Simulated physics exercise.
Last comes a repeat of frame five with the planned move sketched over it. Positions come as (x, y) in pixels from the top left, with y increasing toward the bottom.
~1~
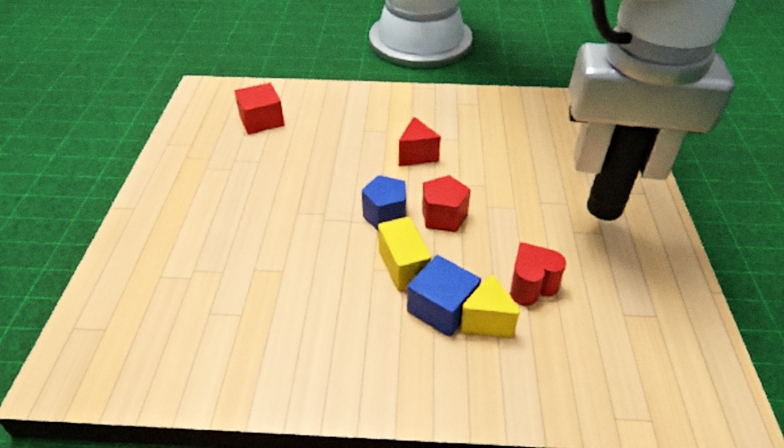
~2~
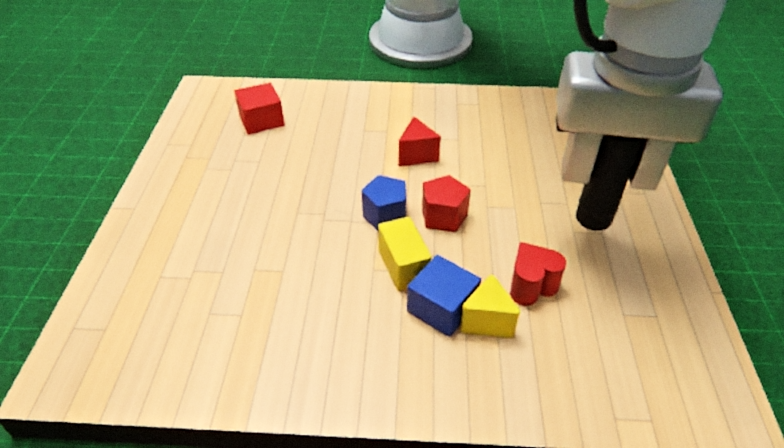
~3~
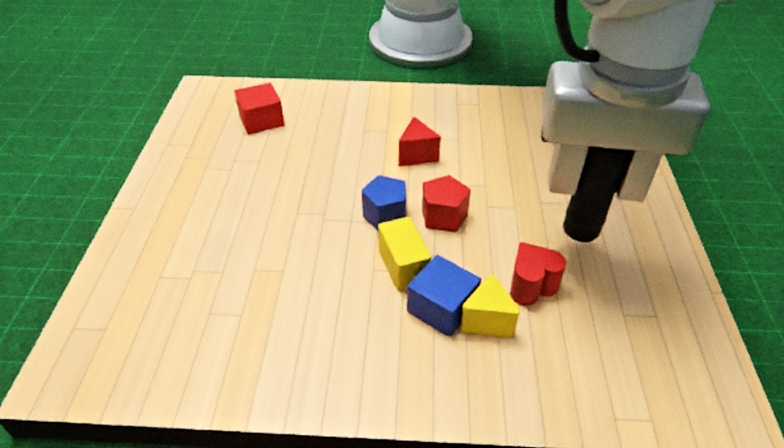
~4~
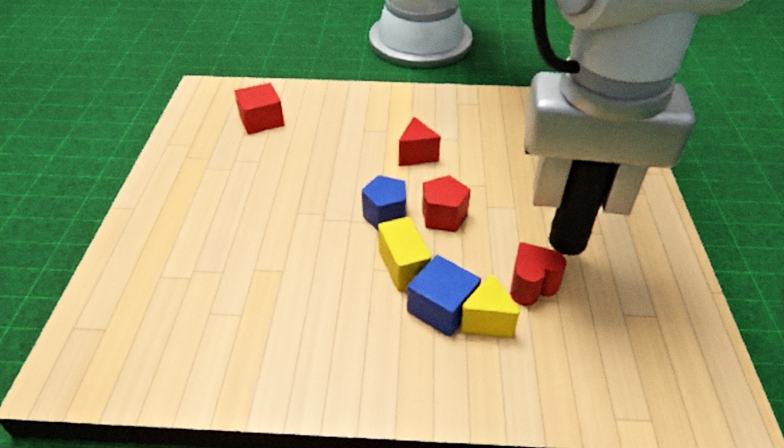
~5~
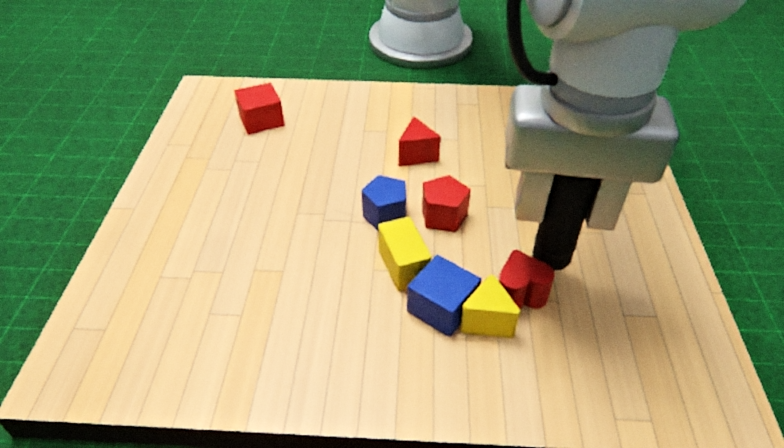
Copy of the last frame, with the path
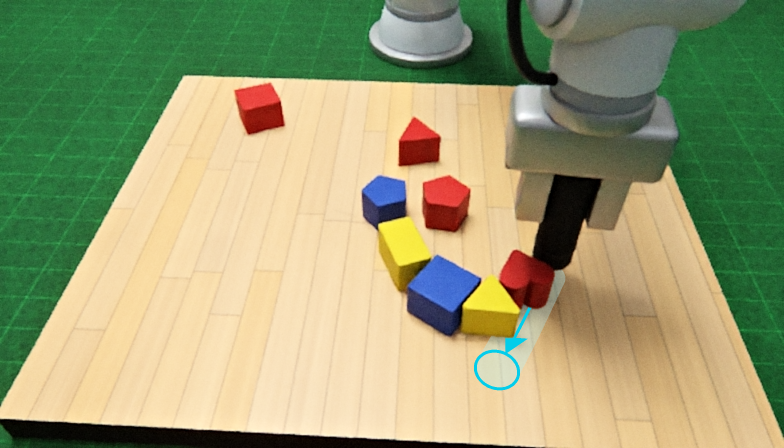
In this clip, a robot arm above a wooden board of red, blue and yellow blocks moves its black rod down and left to the red heart, then nudges it slightly left while the other blocks stay still.
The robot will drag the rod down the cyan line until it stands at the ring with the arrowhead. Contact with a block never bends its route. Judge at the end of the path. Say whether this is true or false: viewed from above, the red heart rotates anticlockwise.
Verdict: False.
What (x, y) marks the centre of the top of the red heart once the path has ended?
That would be at about pixel (455, 341).
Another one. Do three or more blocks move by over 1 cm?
Answer: No.
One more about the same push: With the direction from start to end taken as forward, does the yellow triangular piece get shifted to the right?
Yes, that is how it ends up.
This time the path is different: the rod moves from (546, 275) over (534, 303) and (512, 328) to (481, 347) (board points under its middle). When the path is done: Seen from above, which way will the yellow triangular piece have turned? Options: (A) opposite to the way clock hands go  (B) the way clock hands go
(A)
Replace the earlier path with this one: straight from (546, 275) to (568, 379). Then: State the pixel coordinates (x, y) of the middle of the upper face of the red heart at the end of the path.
It sits at (520, 307).
Drawn move, straight from (546, 275) to (497, 370).
The first path, step by step. One third of the way, rod (536, 287); yellow triangular piece (467, 319); red heart (505, 297), turned 15° clockwise.
Two thirds of the way, rod (520, 318); blue square piece (441, 281); yellow triangular piece (438, 340); red heart (483, 324), turned 35° clockwise.
At the end, rod (501, 352); blue square piece (441, 281); yellow triangular piece (410, 345), turned 15° anticlockwise; red heart (455, 341), turned 75° clockwise.
